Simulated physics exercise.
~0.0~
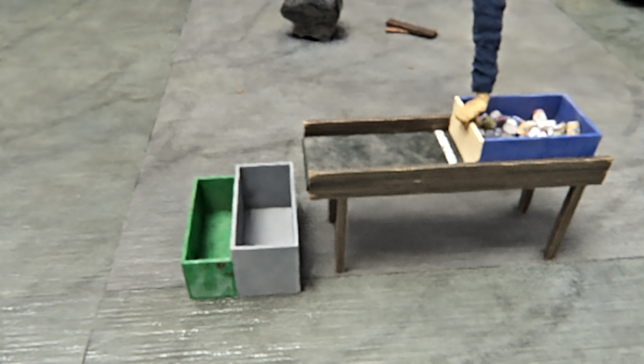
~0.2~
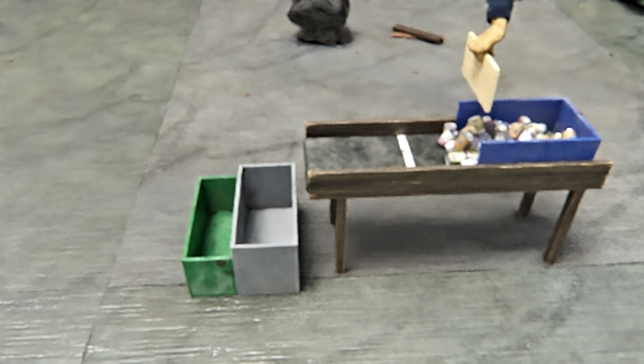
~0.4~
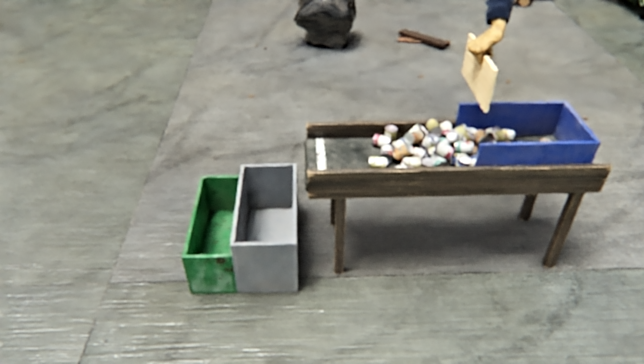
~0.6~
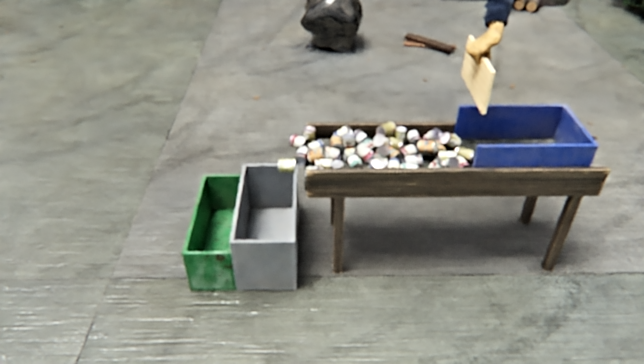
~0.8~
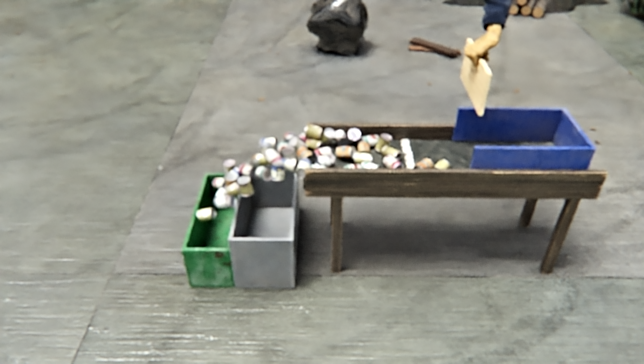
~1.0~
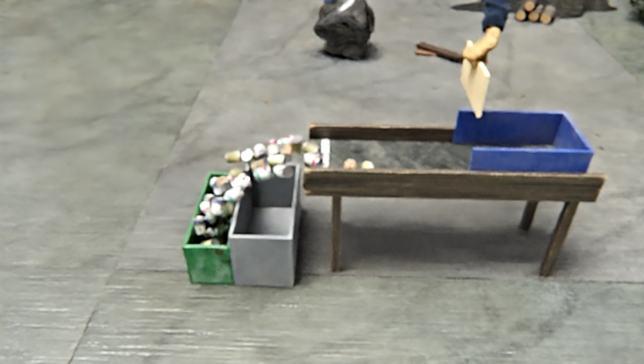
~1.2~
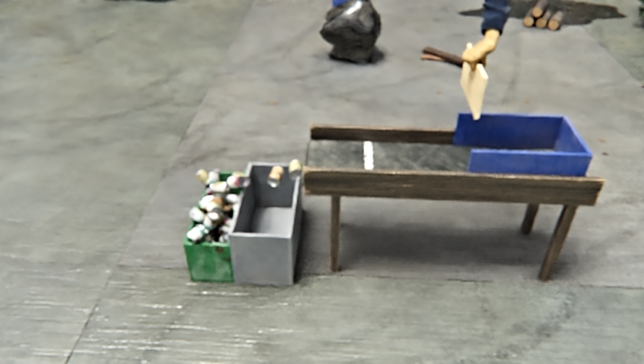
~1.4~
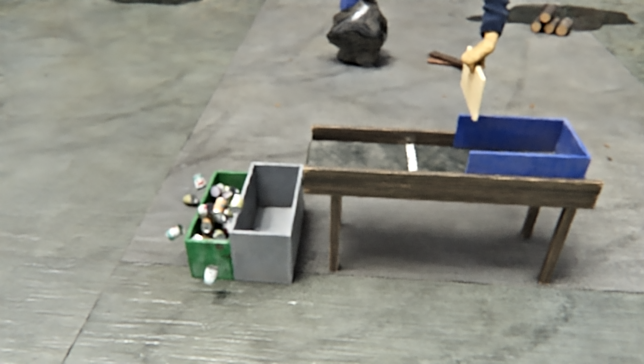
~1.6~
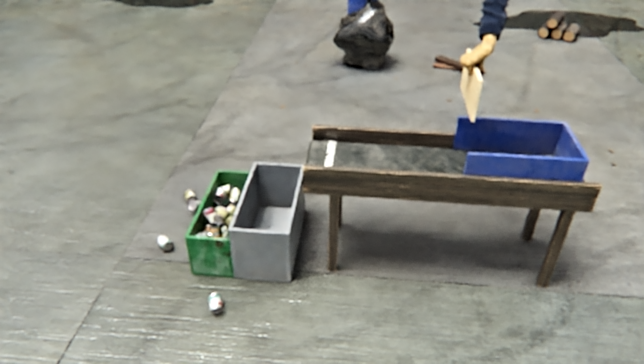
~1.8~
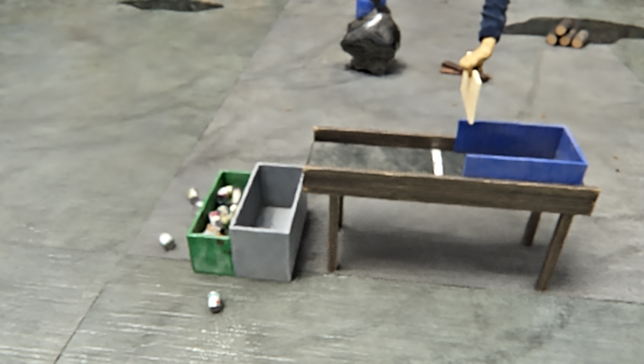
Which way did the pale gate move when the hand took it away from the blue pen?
The gate moved up, lifted by the hand and held above the belt.
